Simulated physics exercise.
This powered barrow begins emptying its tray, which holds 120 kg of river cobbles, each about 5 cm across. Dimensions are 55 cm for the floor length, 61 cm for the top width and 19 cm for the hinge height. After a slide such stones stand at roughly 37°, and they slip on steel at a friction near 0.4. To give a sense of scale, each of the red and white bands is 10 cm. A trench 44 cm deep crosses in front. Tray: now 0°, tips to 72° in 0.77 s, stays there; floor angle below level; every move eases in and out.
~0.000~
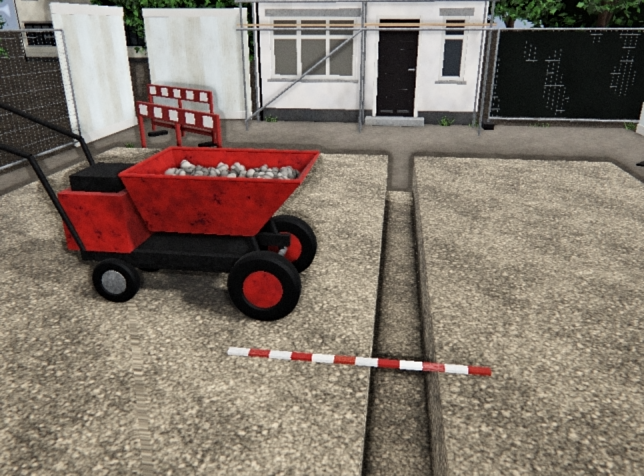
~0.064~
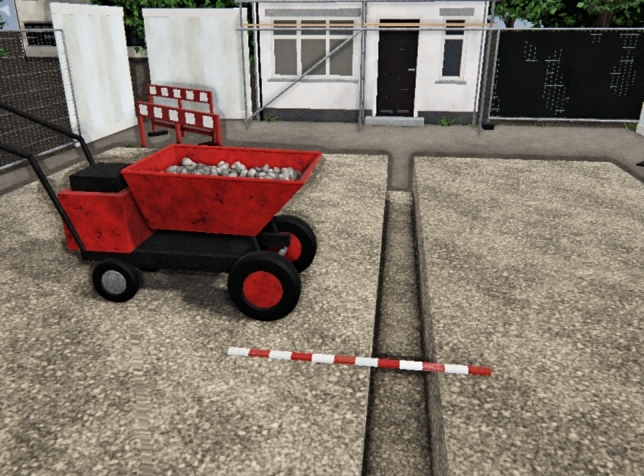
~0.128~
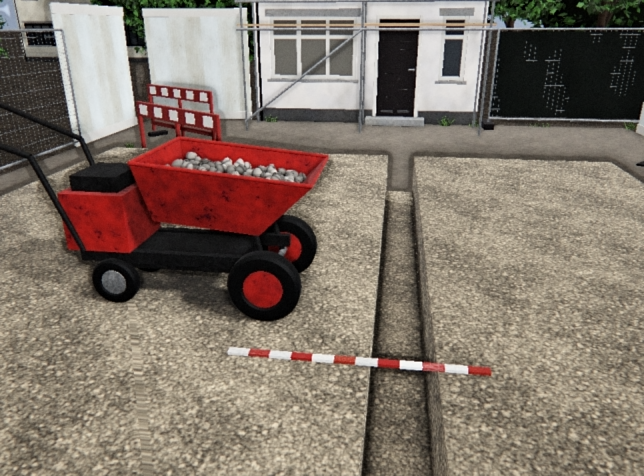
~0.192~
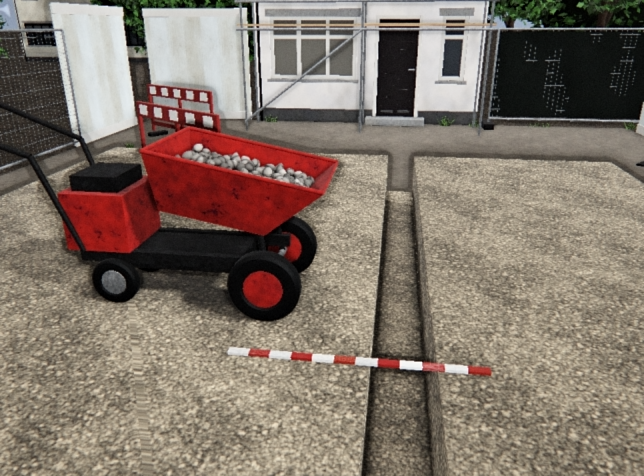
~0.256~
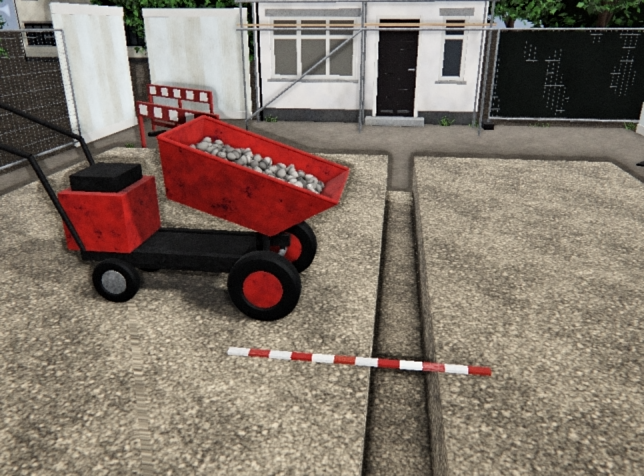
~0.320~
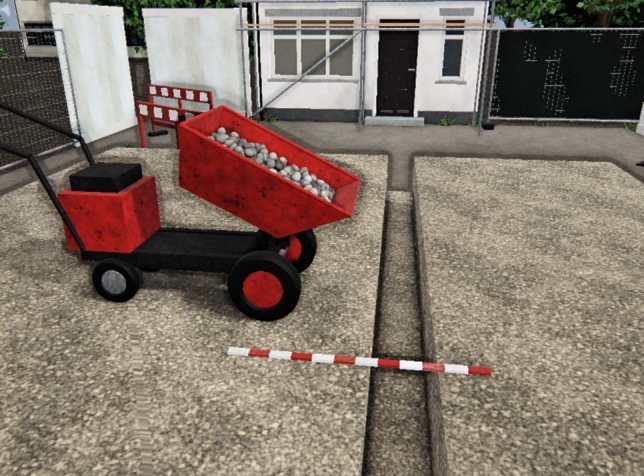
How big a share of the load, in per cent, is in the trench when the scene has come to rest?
A share of about 64 percent.
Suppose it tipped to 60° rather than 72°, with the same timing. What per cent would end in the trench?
It would come to about 55 percent.
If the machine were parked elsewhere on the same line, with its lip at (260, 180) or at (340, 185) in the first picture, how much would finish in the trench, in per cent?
First spot about 95, second spot about 25 per cent.
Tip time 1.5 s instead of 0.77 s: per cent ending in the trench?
Then some 80 per cent would.
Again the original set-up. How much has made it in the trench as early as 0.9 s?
I'd say near 25 per cent at that time.
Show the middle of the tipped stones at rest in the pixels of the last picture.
Their middle lands near (416, 354).
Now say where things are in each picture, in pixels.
In the first frame, the tray is at 0°, its lip at (300, 182); the top of the load is at (244, 172).
The second frame shows lip at (303, 183), floor tilted 1°, highest stones at (210, 169); the stones move at 0.3 m/s on average.
In the third frame, the tray is at 5°, its lip at (312, 187); the top of the load is at (209, 164); the stones move at 0.7 m/s on average.
The fourth frame shows lip at (323, 193), floor tilted 11°, highest stones at (204, 157); the stones move at 1.0 m/s on average.
In the fifth frame, the tray is at 19°, its lip at (337, 203); the top of the load is at (209, 146); the stones move at 1.1 m/s on average.
In the sixth frame, the tray is at 27°, its lip at (351, 216); the top of the load is at (221, 138); the stones move at 1.3 m/s on average.
After 0.6 s the floor is at 61°; 100 % in the tray; the foremost stones are at (377, 252).
After 0.9 s the floor is at 72°; 66 % in the tray, 26 % in the trench, 8 % past the trench; the foremost stones are at (455, 306).
After 1.2 s the floor is at 72°; 16 % in the tray, 49 % in the trench, 35 % past the trench; the foremost stones are at (585, 315).
After 3.2 s the floor is at 72°; 0 % in the tray, 64 % in the trench, 36 % past the trench; the foremost stones are past the picture's edge.
